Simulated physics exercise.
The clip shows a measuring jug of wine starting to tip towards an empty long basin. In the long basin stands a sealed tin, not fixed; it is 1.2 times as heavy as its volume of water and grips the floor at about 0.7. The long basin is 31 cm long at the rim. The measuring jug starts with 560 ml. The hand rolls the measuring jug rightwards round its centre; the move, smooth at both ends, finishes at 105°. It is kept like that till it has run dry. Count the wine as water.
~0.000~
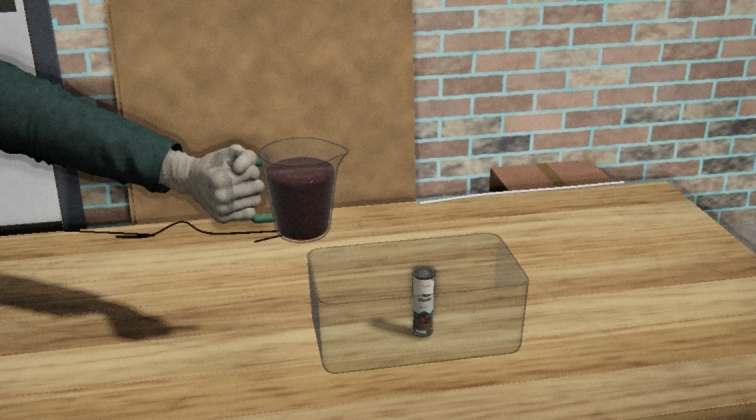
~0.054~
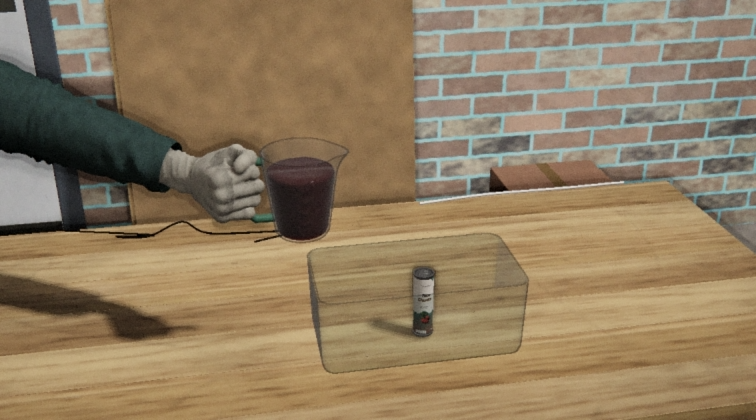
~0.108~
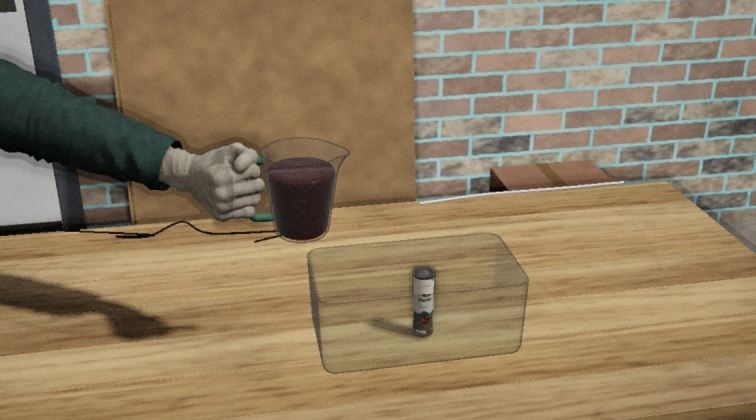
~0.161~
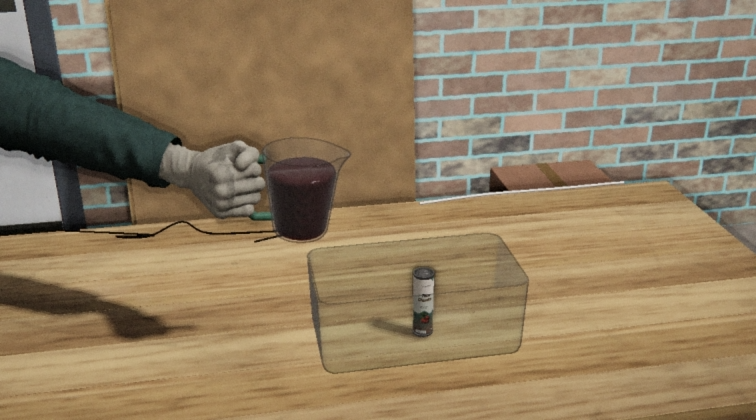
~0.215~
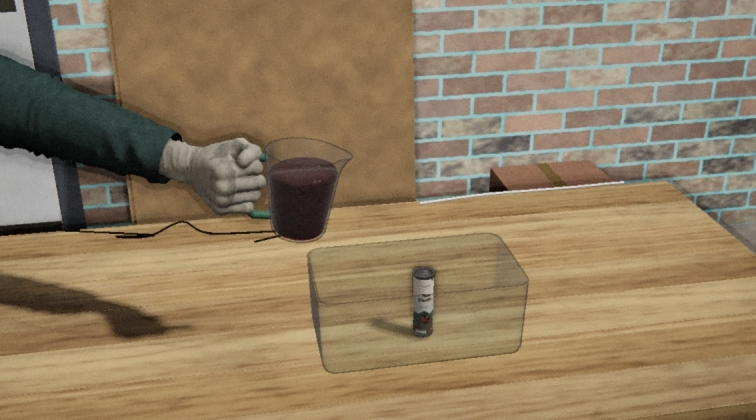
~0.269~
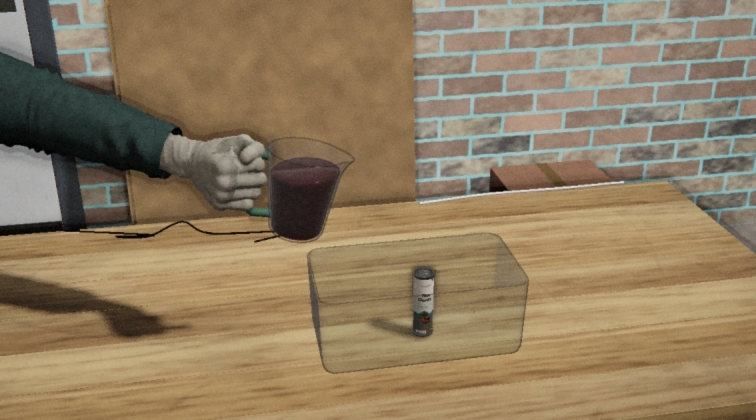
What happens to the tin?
The tin remains upright.
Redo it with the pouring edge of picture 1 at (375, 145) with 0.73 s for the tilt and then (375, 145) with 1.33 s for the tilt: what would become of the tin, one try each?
First it topples; then it falls.
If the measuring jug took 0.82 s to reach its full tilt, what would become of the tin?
The tin stays up.
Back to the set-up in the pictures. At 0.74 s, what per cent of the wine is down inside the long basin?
Near 2 in a hundred.
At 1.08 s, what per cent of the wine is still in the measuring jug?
Near 26 in a hundred.
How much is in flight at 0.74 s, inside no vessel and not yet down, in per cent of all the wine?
Near 14 in a hundred.
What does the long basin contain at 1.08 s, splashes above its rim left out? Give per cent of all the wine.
Some 54 per cent.
Then, 0.74 s in, the tilt is 61° and 85 per cent is still to pour; the tin stands where it began.
Then, 1.08 s in, the tilt is 96° and 27 per cent is still to pour; the tin stands where it began.
Then, 1.44 s in, the tilt is 105° and 1 per cent is still to pour; the tin stands where it began.
Then, 1.83 s in, the tilt is 105° and 0 per cent is still to pour; the tin stands where it began.
Finally, the tin stands where it began.
